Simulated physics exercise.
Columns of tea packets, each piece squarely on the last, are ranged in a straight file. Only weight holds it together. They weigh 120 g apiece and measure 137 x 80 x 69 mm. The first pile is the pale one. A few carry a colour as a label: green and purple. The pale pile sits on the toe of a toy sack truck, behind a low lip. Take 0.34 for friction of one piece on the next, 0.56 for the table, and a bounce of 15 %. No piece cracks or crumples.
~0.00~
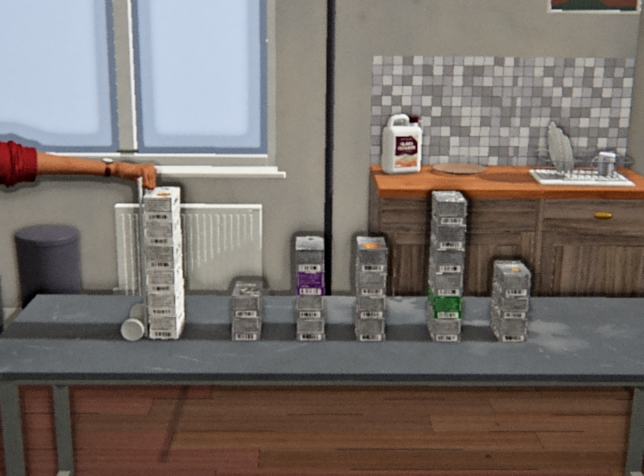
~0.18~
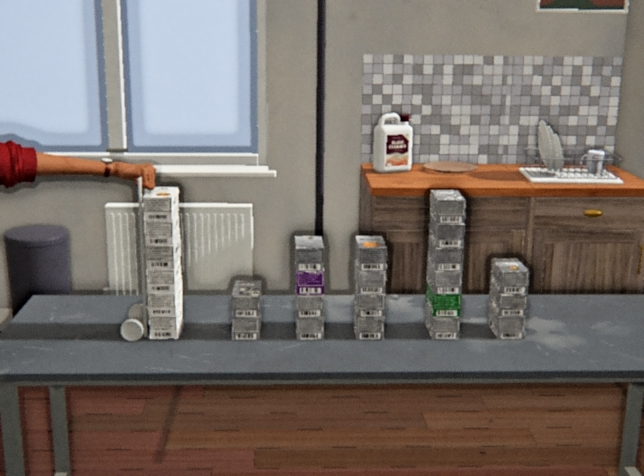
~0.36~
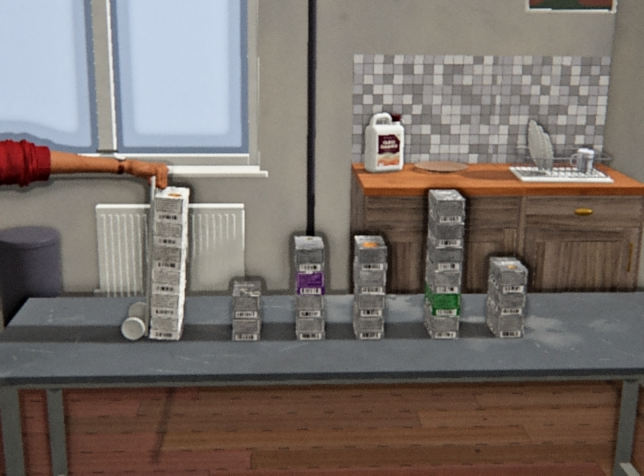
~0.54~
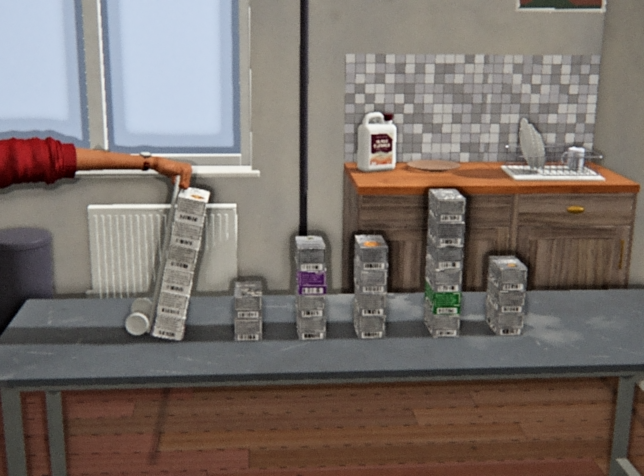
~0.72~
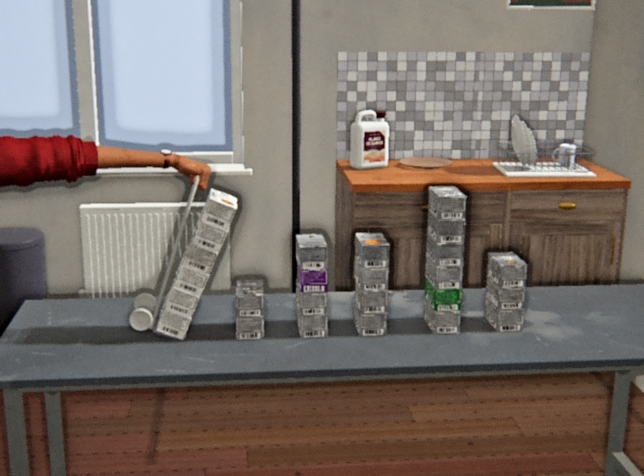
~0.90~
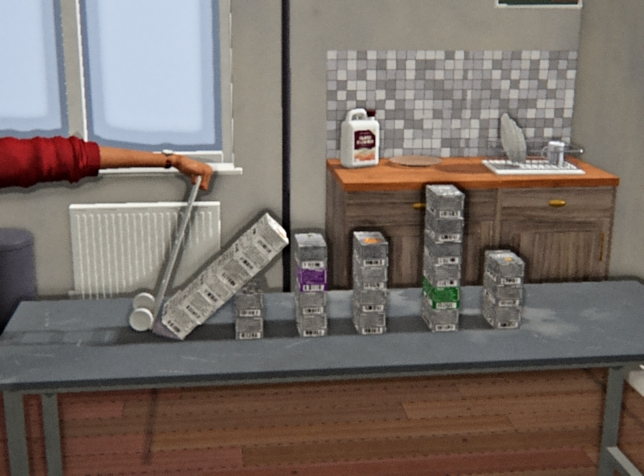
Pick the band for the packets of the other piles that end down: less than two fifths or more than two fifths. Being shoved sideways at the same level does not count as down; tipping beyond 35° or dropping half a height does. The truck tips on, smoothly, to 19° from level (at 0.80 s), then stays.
The part is under two fifths.
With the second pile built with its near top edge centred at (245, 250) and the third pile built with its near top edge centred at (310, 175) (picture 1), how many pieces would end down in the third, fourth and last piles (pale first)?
In that case third 7, fourth 4, last 3.
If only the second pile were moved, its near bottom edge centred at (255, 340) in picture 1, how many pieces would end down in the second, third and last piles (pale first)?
Then second 0, third 1, last 0.
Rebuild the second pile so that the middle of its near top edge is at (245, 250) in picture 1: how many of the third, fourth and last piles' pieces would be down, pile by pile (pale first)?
In that case third 4, fourth 4, last 3.
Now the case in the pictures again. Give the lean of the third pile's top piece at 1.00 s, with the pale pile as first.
Roughly 10° from upright.
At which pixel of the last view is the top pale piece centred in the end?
Near (283, 287).
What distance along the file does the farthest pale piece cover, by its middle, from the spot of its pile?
About 34 cm.
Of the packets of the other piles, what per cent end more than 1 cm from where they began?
Shifted: 25 per cent.
Around 0.96 s, 6 of the pale pile down; none of the 19 other packets down, 1 disturbed.
Around 1.00 s, 6 of the pale pile down; none of the 19 other packets down, 2 disturbed; purple packet displaced 9 mm.
Around 1.10 s, 6 of the pale pile down; none of the 19 other packets down, 6 disturbed; purple packet tipped 3°.
Around 1.30 s, 6 of the pale pile down; 1 of the 19 other packets down; purple packet displaced 23 mm.
Finally (1.9 s), 6 of the pale pile down; 1 of the 19 other packets down; purple packet displaced 17 mm; green packet unmoved. That is 5 per cent. Seen by the last camera, middles, purple packet near (317, 273), green packet near (441, 291).
